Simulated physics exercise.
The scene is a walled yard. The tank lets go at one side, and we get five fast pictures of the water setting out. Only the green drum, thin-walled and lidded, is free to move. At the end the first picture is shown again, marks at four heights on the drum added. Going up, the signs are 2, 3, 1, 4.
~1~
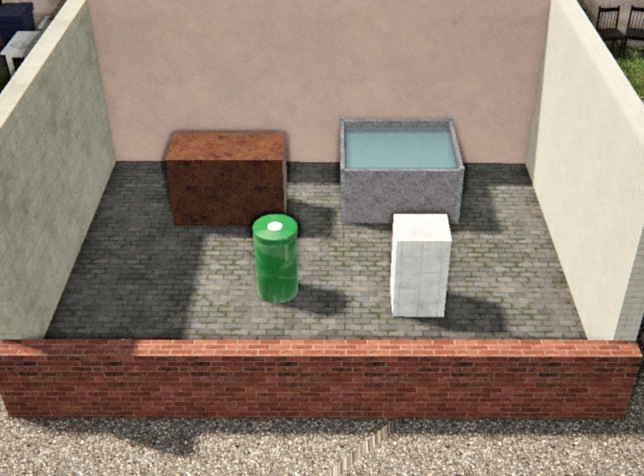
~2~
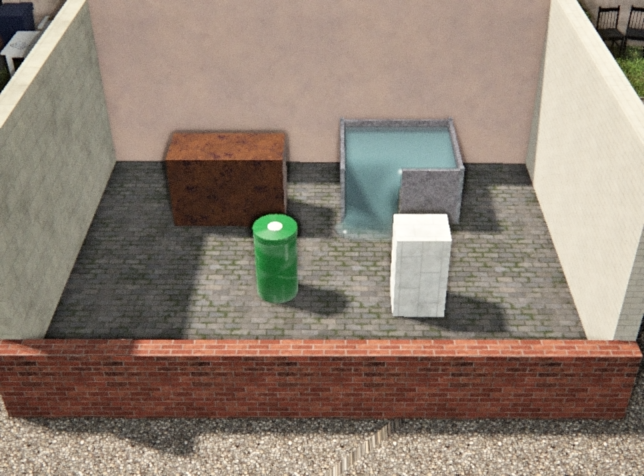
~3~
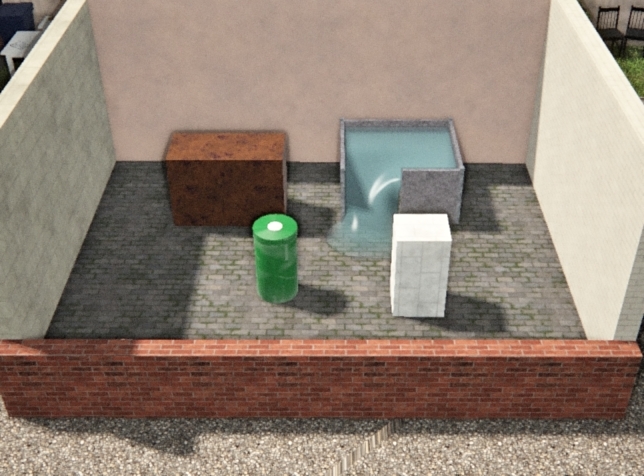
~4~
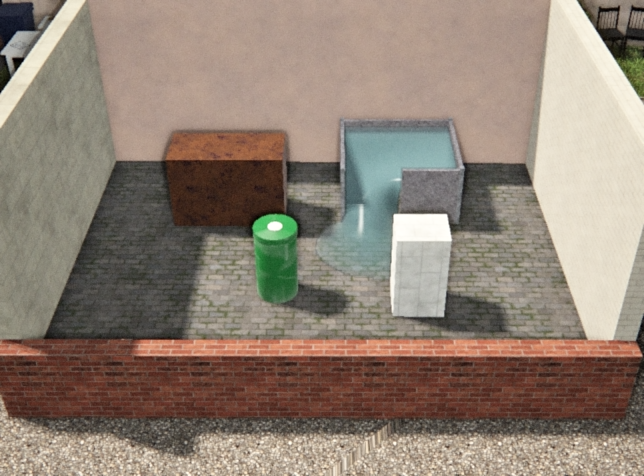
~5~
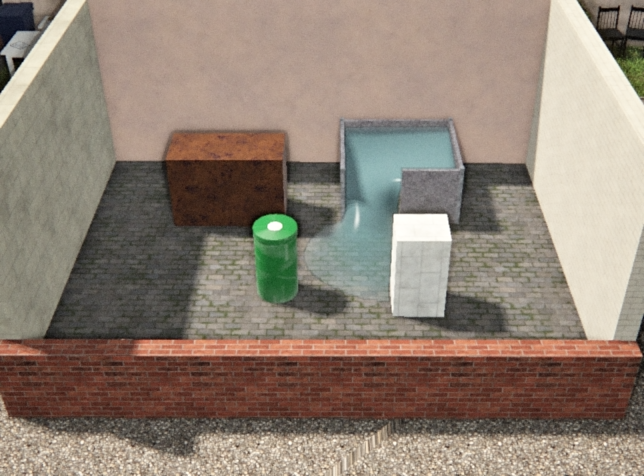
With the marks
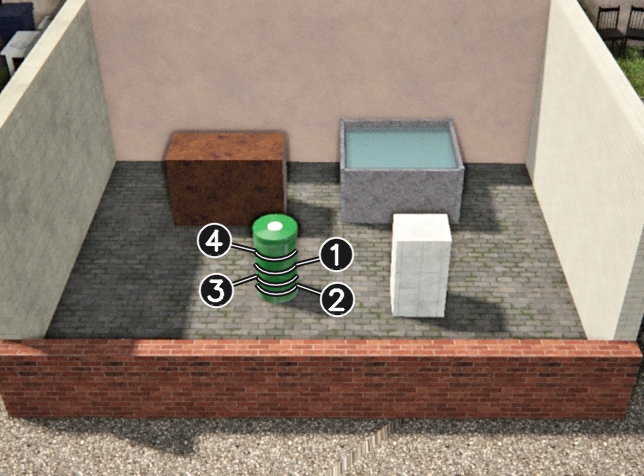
A stone tank opens at its front left and water spreads across the paved yard.
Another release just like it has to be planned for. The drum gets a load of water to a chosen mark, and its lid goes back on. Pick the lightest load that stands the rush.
Mark 3.
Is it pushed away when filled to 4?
No, that is safe.
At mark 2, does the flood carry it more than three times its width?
No, less.
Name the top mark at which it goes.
It is 2.
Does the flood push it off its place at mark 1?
No.
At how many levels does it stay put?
Three.
On the marked copy, 1 at (275, 273); 2 at (276, 294); 3 at (275, 285); 4 at (274, 259); from the bottom up 2, 3, 1, 4.
With 1, it does not move.
With 2, it is pushed about its own width away.
With 3, it does not move.
With 4, it does not move.
